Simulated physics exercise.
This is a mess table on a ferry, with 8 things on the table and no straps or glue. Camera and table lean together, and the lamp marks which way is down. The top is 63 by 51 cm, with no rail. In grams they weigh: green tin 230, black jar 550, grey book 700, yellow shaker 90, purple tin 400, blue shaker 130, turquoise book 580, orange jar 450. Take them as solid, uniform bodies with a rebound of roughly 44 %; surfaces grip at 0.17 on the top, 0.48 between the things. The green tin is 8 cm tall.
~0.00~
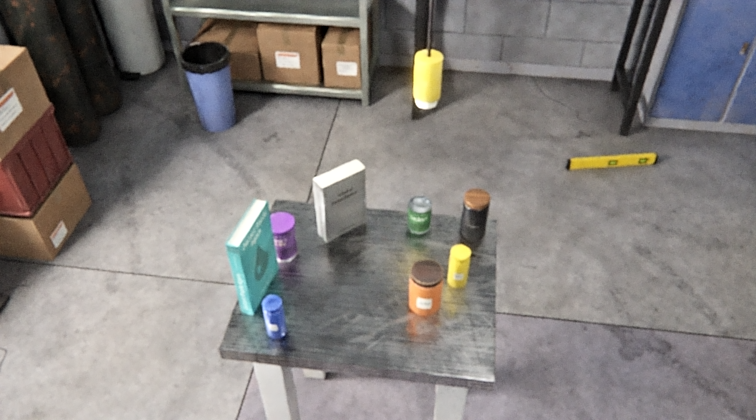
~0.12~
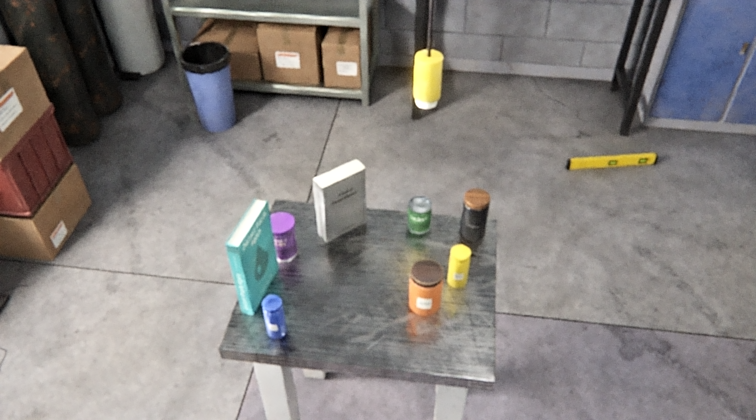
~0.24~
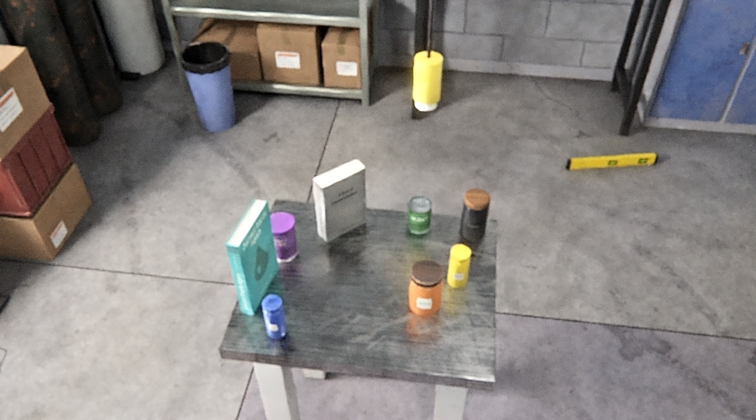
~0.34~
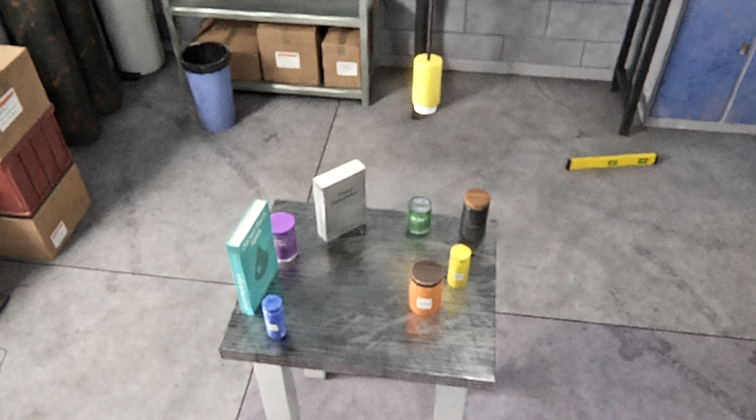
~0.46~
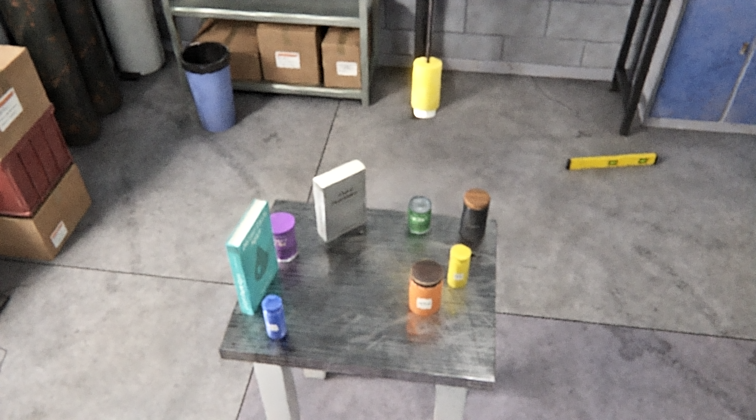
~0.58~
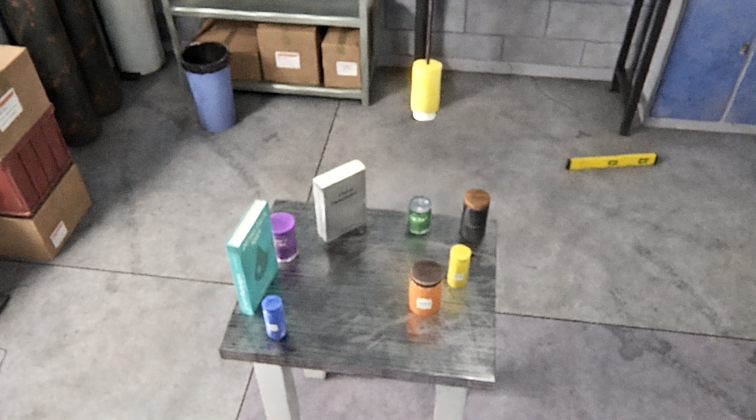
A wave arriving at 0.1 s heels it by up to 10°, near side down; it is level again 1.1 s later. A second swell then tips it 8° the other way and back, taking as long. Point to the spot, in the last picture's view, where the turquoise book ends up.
Resting place of the turquoise book: (254, 258).
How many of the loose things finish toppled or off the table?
0 of them.
Around 1.08 s, boat heeled 1°, near side down.
Around 1.78 s, boat heeled 7°, far side down.
Around 2.38 s, boat level.
Finally (2.8 s), all 8 still in place (within 5 cm). Final places as that camera would see them, turquoise book near (254, 258).
